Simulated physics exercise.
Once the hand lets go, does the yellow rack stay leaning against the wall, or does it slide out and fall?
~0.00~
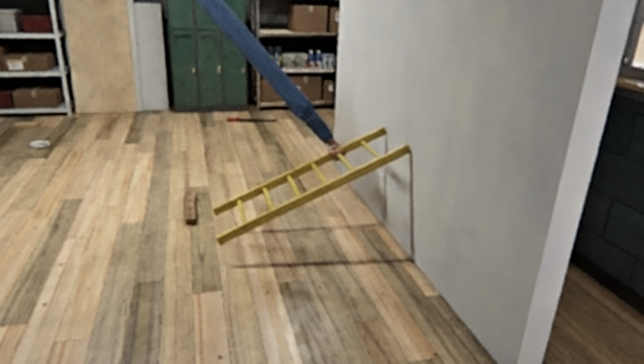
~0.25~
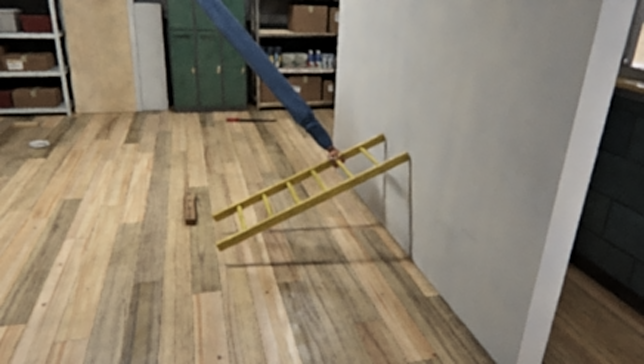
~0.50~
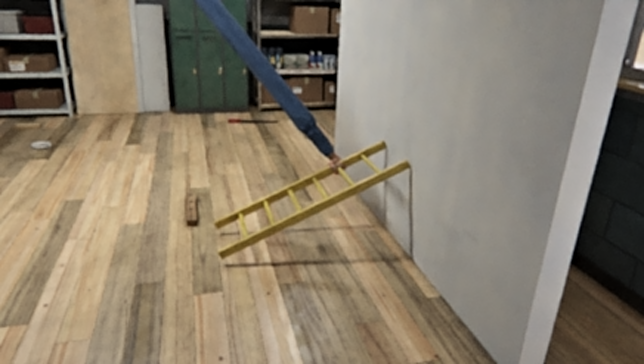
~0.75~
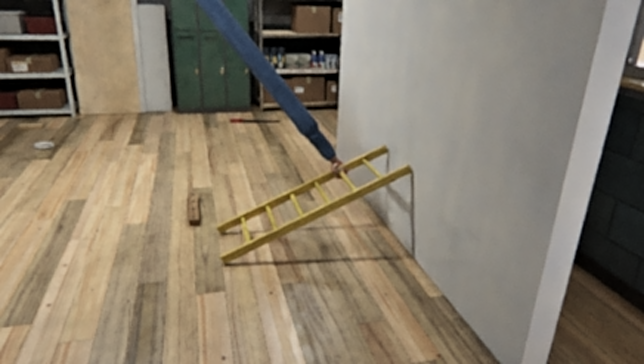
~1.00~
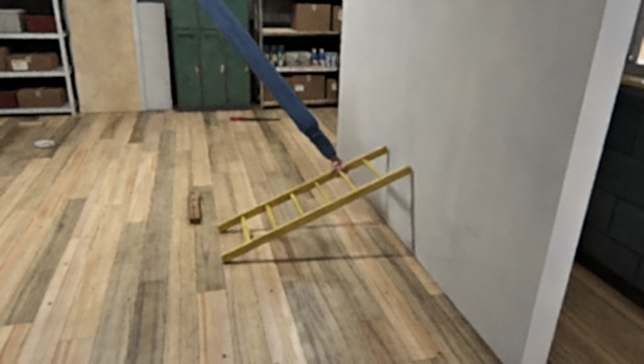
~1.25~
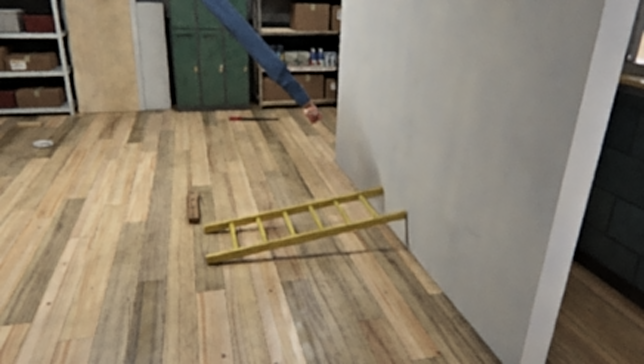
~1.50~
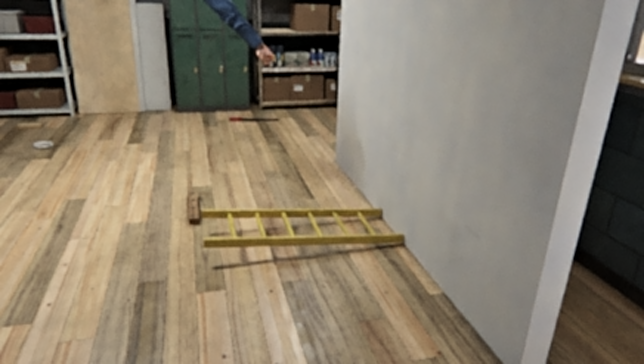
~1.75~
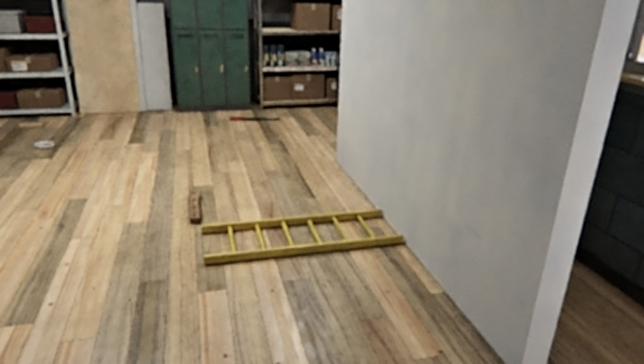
It slides out and falls. Its upper end slips down the wall and the rack ends up lying flat on the wooden floor.
An arm in a blue sleeve reaches in from the top, holding a yellow ladder-like rack at a slant beside a pale grey wall, seen from above in a slightly swaying view of a room with a wooden plank floor. A small brown batten lies to the left, with green lockers and loaded shelves at the back. The hand lowers the rack until it leans on the wall, then lets go and draws back out of view. The rack's upper end slips down the wall as its foot slides left, and it ends flat on the floor, while the batten stays put.
